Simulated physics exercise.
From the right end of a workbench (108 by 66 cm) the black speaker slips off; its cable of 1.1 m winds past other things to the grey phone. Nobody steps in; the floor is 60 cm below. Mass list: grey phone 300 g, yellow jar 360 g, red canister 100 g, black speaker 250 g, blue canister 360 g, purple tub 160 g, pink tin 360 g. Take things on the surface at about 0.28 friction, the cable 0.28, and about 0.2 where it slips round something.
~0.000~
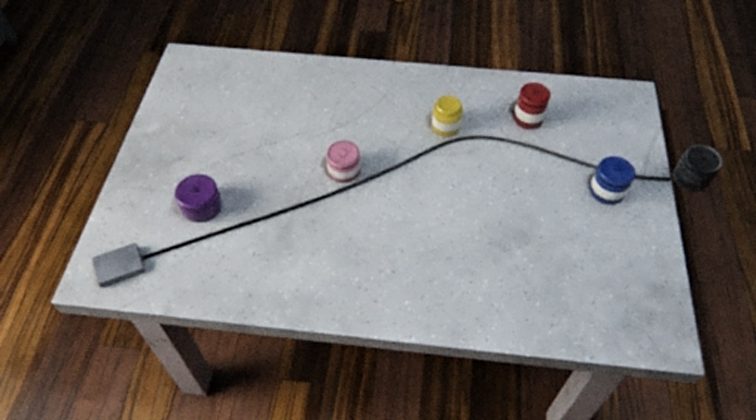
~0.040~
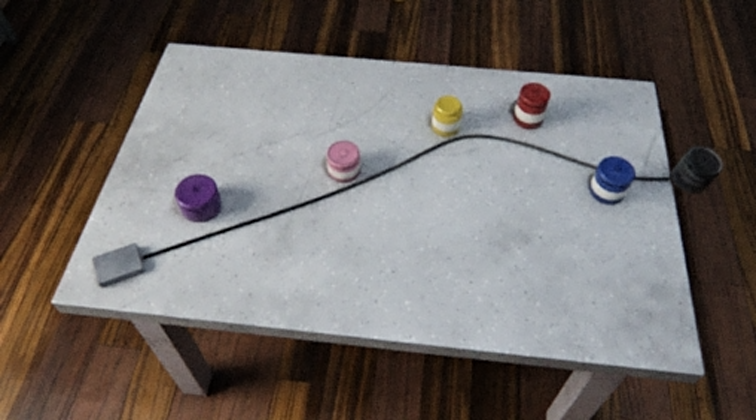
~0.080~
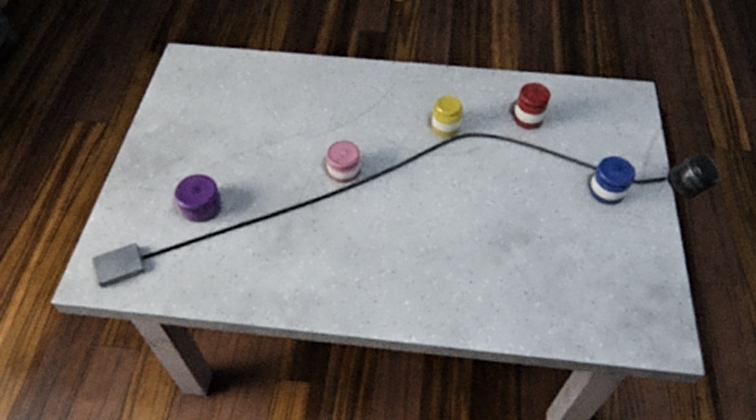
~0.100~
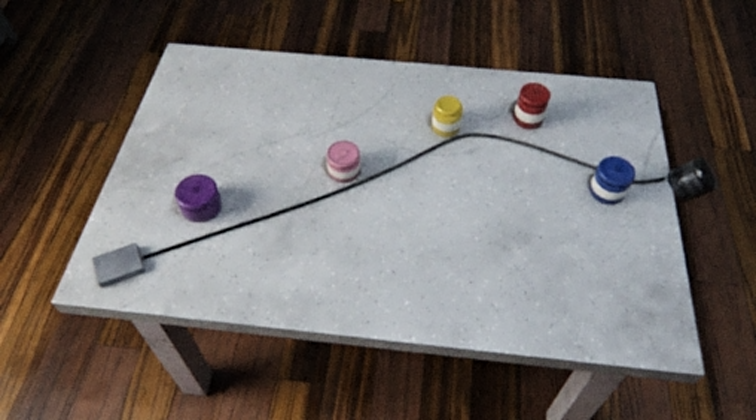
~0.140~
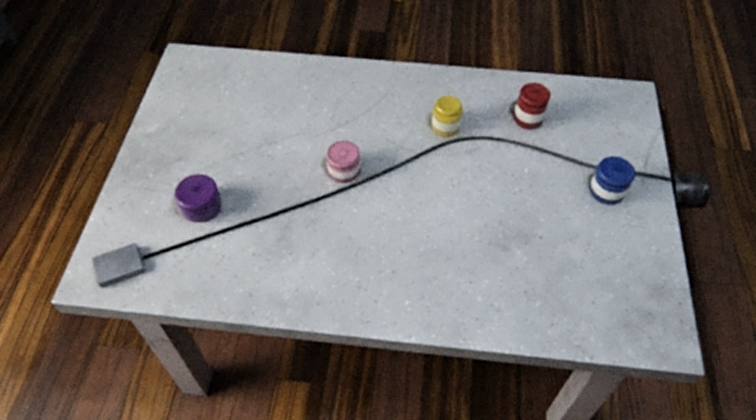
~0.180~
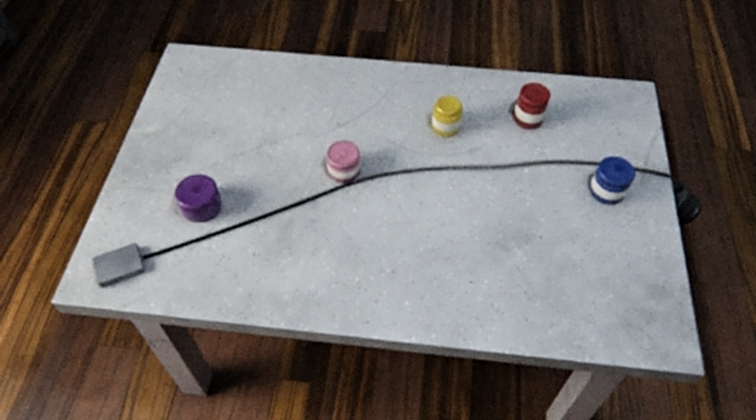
On a pale workbench, a dark cylinder sinking past the right edge, its black cable shifting and straightening among colourful jars.
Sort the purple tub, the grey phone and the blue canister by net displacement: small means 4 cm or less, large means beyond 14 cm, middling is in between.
Purple tub: Small; grey phone: Large; blue canister: Small.
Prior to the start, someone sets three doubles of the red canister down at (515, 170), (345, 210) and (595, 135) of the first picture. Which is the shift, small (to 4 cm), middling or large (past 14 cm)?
The first moves a long way, the second a fair bit, and the third just a bit.
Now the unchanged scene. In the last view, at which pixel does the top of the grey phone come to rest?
It comes to rest at about (426, 207).
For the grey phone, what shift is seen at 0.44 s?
I'd put the grey phone at some 15 cm.
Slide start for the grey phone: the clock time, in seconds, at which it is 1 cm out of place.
For the grey phone, around 0.24 seconds.
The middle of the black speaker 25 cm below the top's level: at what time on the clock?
0.50 s.
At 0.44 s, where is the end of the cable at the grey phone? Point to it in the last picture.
It sits close to (222, 261) in the last view.
By 0.4 s, the cable's tail end at (222, 261); grey phone 14 cm off its start, black speaker over the edge.
By 0.7 s, the cable's tail end at (300, 230); grey phone 28 cm off its start, black speaker over the edge.
By 0.9 s, the cable's tail end at (397, 218); grey phone 46 cm off its start at (374, 217), black speaker over the edge.
By 1.2 s, the cable's tail end at (447, 207); grey phone 55 cm off its start, black speaker over the edge.
By 2.4 s, the cable's tail end at (447, 207); grey phone 55 cm off its start at (426, 207), blue canister 1 cm off its start at (620, 173), purple tub 0 cm off its start at (195, 190), black speaker over the edge.
